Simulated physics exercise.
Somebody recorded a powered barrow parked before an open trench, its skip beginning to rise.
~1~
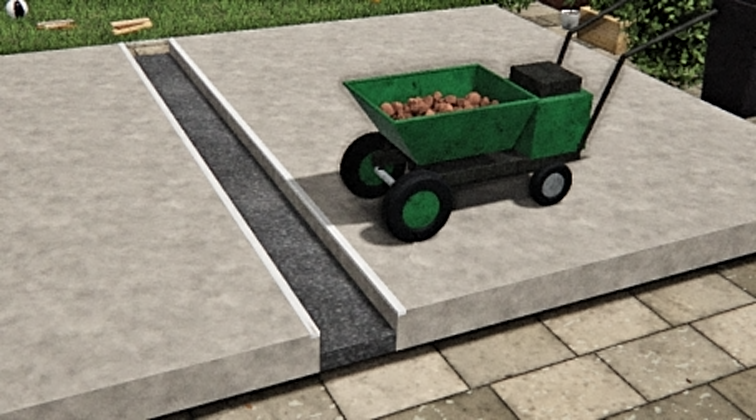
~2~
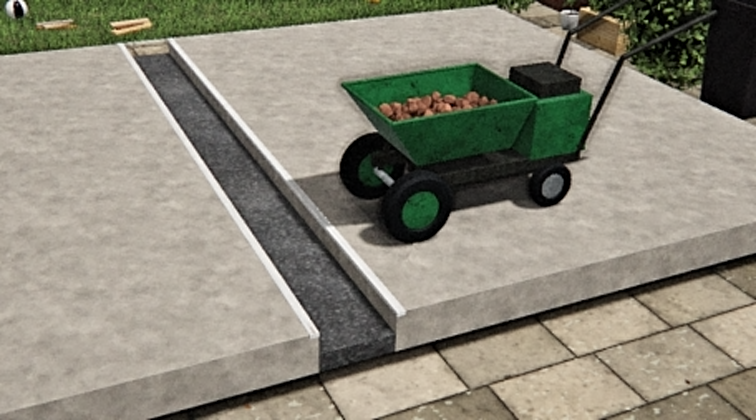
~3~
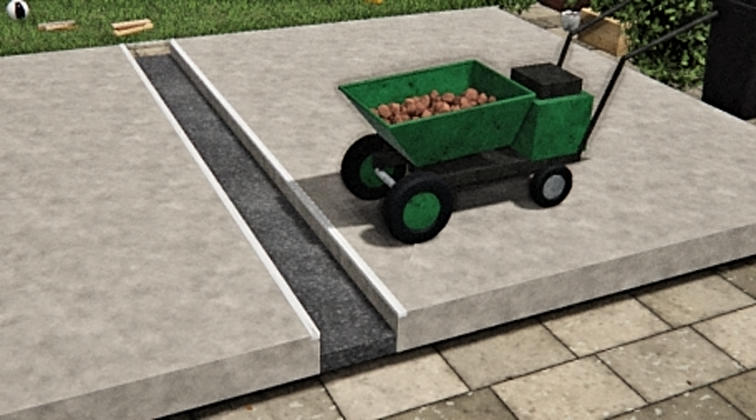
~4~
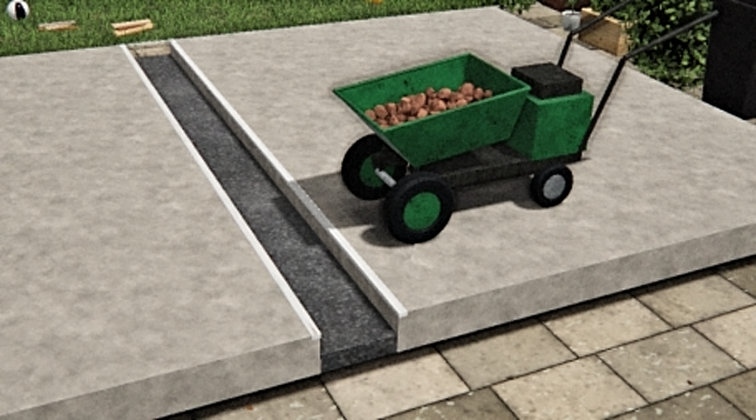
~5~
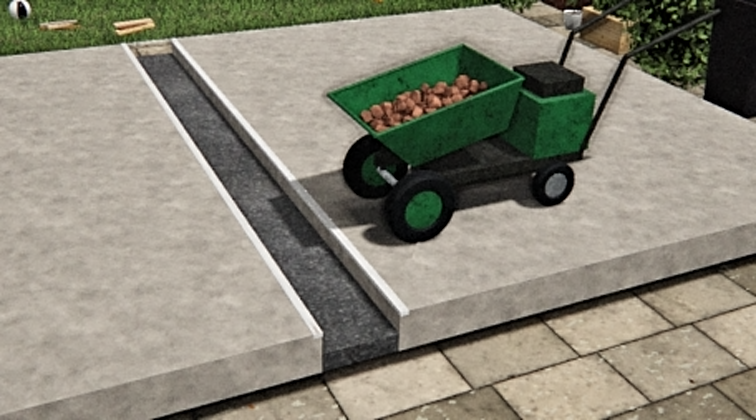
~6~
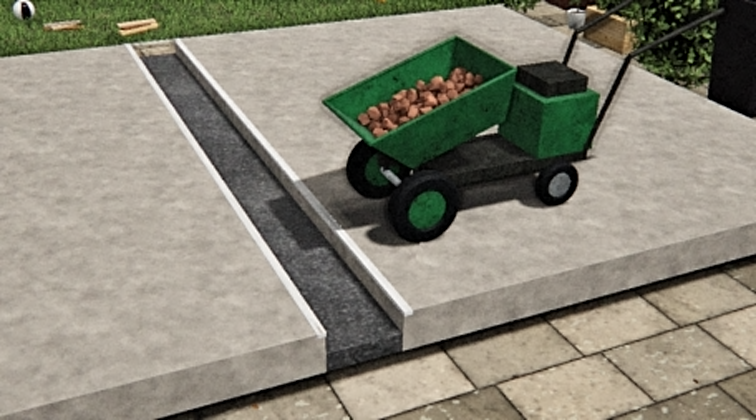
The green skip of a parked barrow tilts gradually toward the trench, carrying lumps of rubble.
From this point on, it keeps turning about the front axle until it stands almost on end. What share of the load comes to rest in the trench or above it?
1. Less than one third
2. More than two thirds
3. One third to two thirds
(2) More than two thirds.
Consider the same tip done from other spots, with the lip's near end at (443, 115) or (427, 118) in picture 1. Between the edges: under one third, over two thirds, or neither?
So the first position comes out as more than two thirds, the second as beyond two thirds.
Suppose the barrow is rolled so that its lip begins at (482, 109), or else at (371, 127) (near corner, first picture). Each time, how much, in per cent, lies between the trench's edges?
About 30 per cent, then about 50 per cent.
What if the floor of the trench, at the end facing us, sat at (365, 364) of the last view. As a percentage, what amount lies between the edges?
That would give roughly 90 percent.
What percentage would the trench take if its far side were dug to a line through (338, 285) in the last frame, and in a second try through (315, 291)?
Roughly 10 per cent, then roughly 60 per cent.
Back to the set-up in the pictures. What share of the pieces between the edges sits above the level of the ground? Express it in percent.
Share: Around 10 %.
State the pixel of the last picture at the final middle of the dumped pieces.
Somewhere around (287, 249) in the final view.
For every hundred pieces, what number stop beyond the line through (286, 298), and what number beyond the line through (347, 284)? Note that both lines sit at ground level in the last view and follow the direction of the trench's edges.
Result, first then second: 10 %, 80 %.
Shortly afterwards, skip tipped steeply; the whole lot in the skip.
Next, skip tipped right over; the bulk in the skip; a little in or heaped over the trench.
Some moments later, skip tipped right over; a little in the skip; near two thirds in or heaped over the trench; near a quarter beyond it.
In the end, skip tipped right over; the bulk in or heaped over the trench; near a quarter beyond it.
